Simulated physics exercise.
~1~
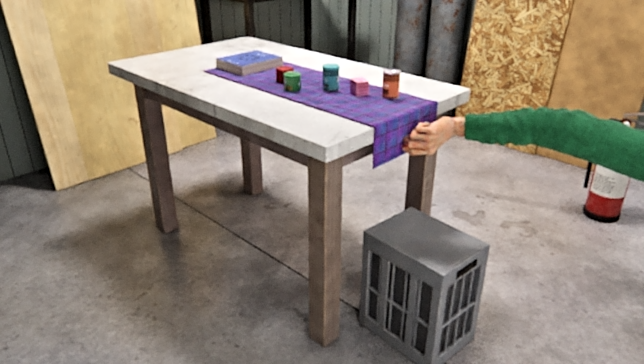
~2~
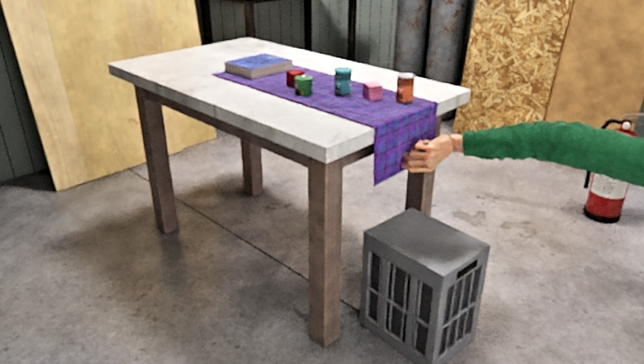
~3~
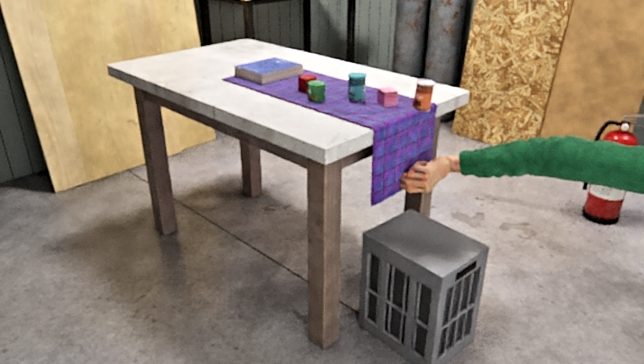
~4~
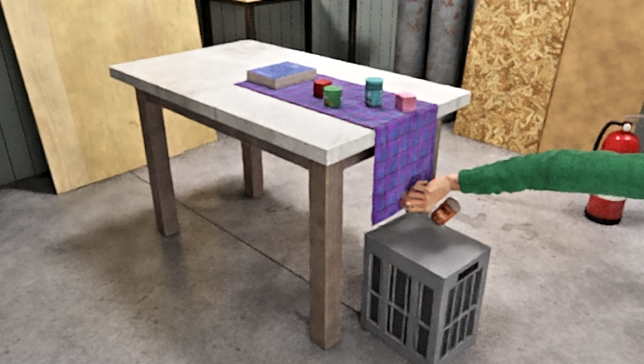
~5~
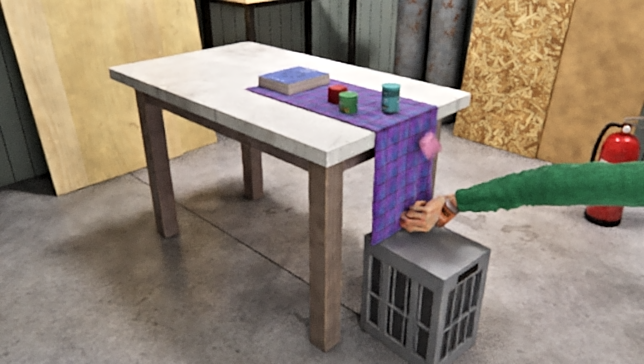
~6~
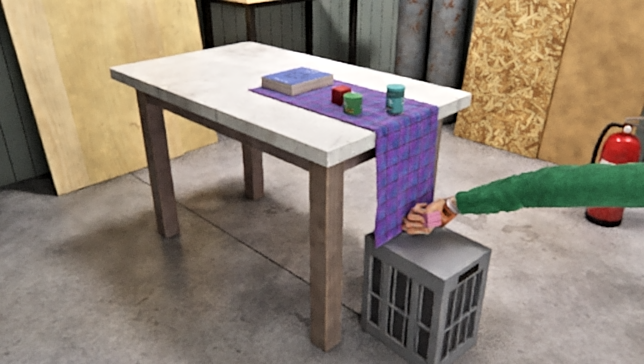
A purple checked cloth lies along a pale-topped table in a concrete-floored workshop, seen from slightly above, with a grey crate below its hanging end. On it sit a blue book, a red block, a green pot, a turquoise can, a pink cube and an orange can. A green-sleeved hand grips the hem from the right and draws it down, carrying the things toward the edge. The orange can goes over first, upside down by the hand, then the pink cube tumbles after it. The hem ends at the crate's top, with the turquoise can still upright near the edge.
